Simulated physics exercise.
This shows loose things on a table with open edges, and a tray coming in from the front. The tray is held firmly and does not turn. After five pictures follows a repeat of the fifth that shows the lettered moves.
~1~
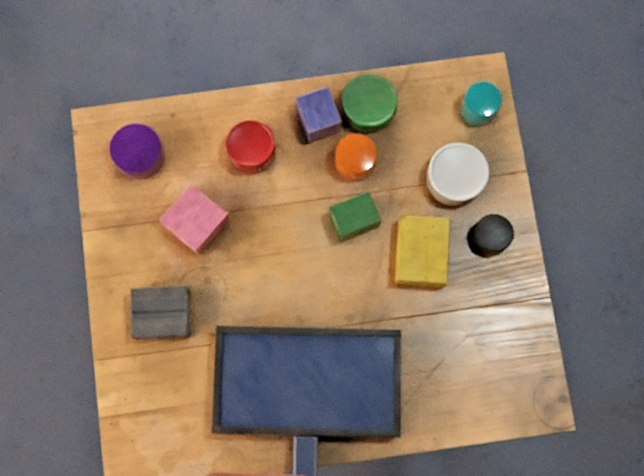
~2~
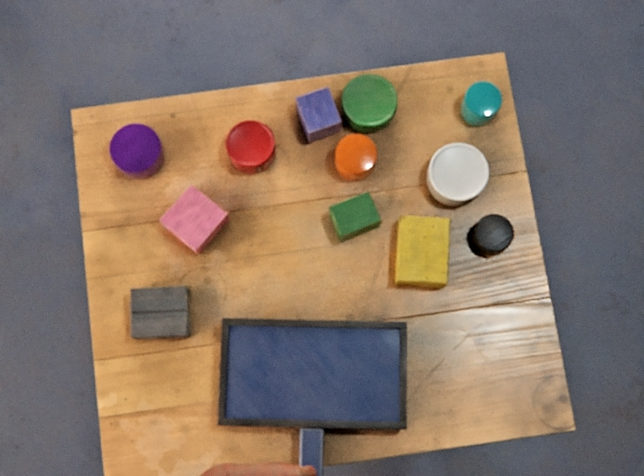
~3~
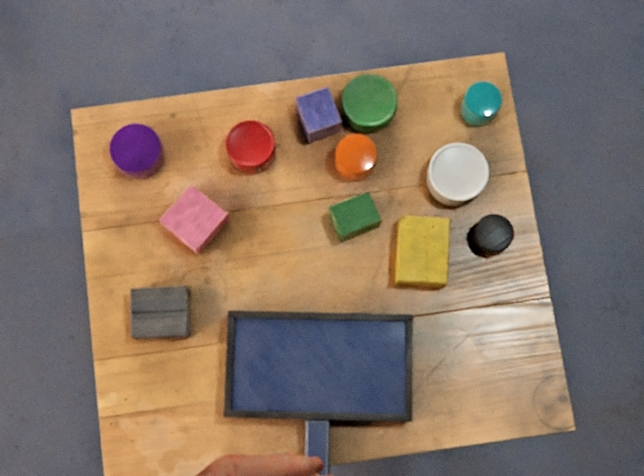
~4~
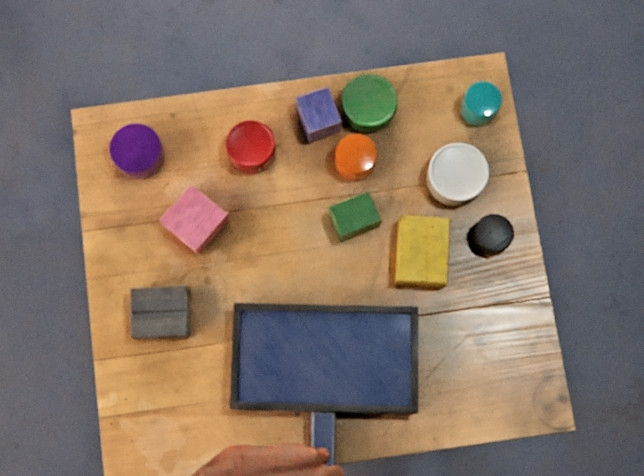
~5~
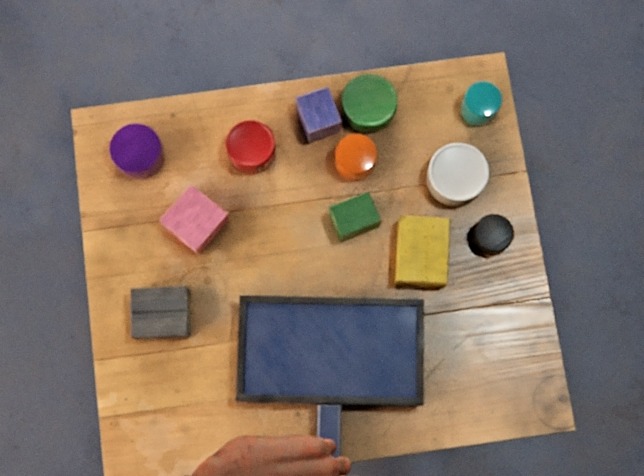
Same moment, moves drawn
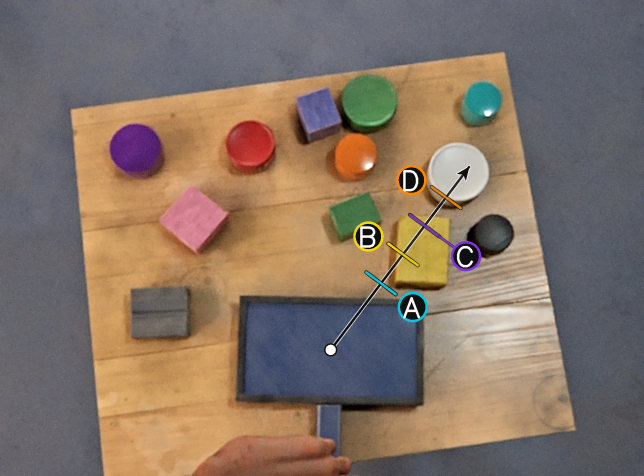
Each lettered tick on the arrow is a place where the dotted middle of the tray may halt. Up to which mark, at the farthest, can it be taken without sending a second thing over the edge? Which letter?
At C, and not beyond.
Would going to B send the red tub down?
No.
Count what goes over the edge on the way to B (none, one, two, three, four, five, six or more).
The count is none.
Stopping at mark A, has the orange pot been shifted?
By then, no.
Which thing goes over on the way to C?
It is the turquoise pot.
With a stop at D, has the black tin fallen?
Yes.
On the marked copy, A at (381, 283); B at (403, 254); C at (425, 225); D at (446, 197); the arrow from (331, 350) to (469, 167); the white dot at (331, 350).
With C. Early on, tray (366, 305); white jar (461, 162); yellow block (437, 222).
Further on, tray (400, 259); turquoise pot (485, 77); black tin (508, 230).
At the end, tray (423, 228); turquoise pot over the edge; black tin (532, 223); one fallen.
As for the rest, A is within the limit but short; B is within the limit but short; D drops two.
